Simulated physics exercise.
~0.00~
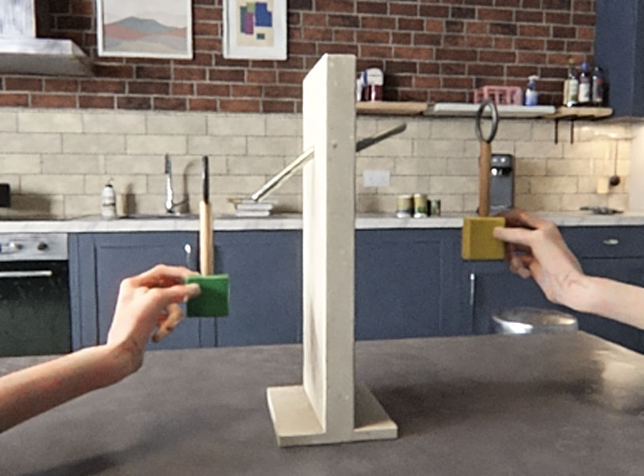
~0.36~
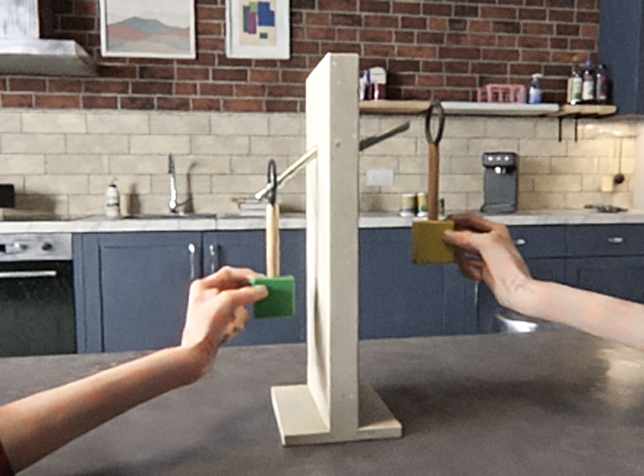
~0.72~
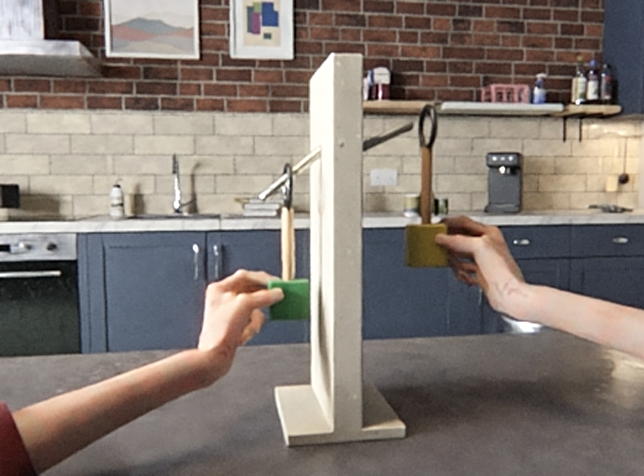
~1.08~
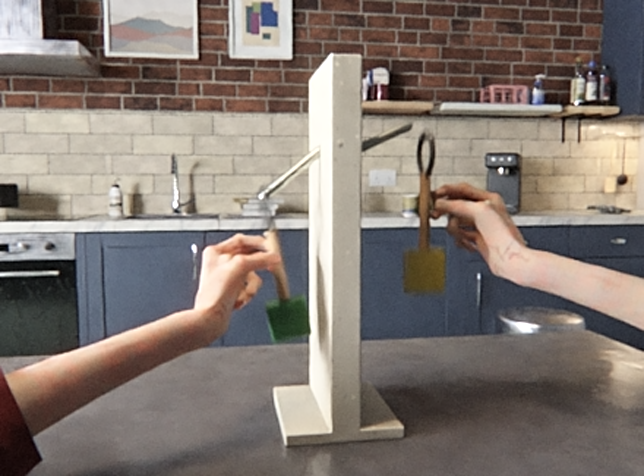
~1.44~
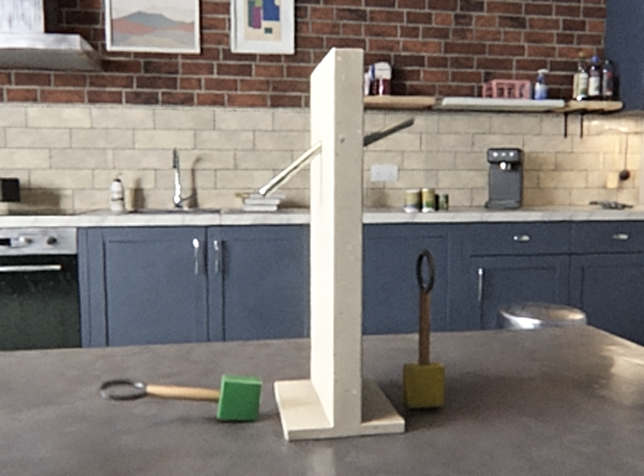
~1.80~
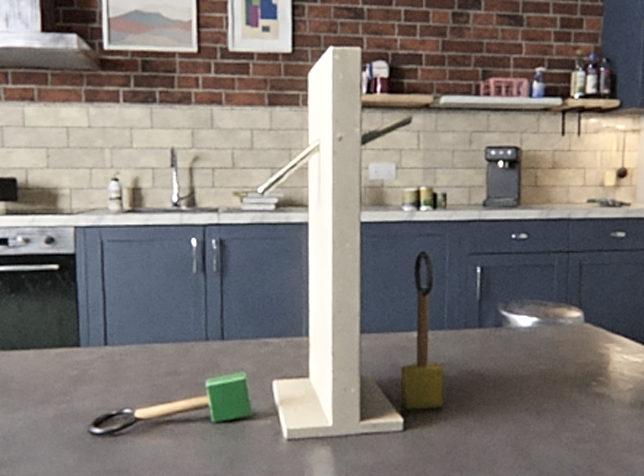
Green and yellow brushes being held up to a peg stand by two hands, then released and dropping to the table.
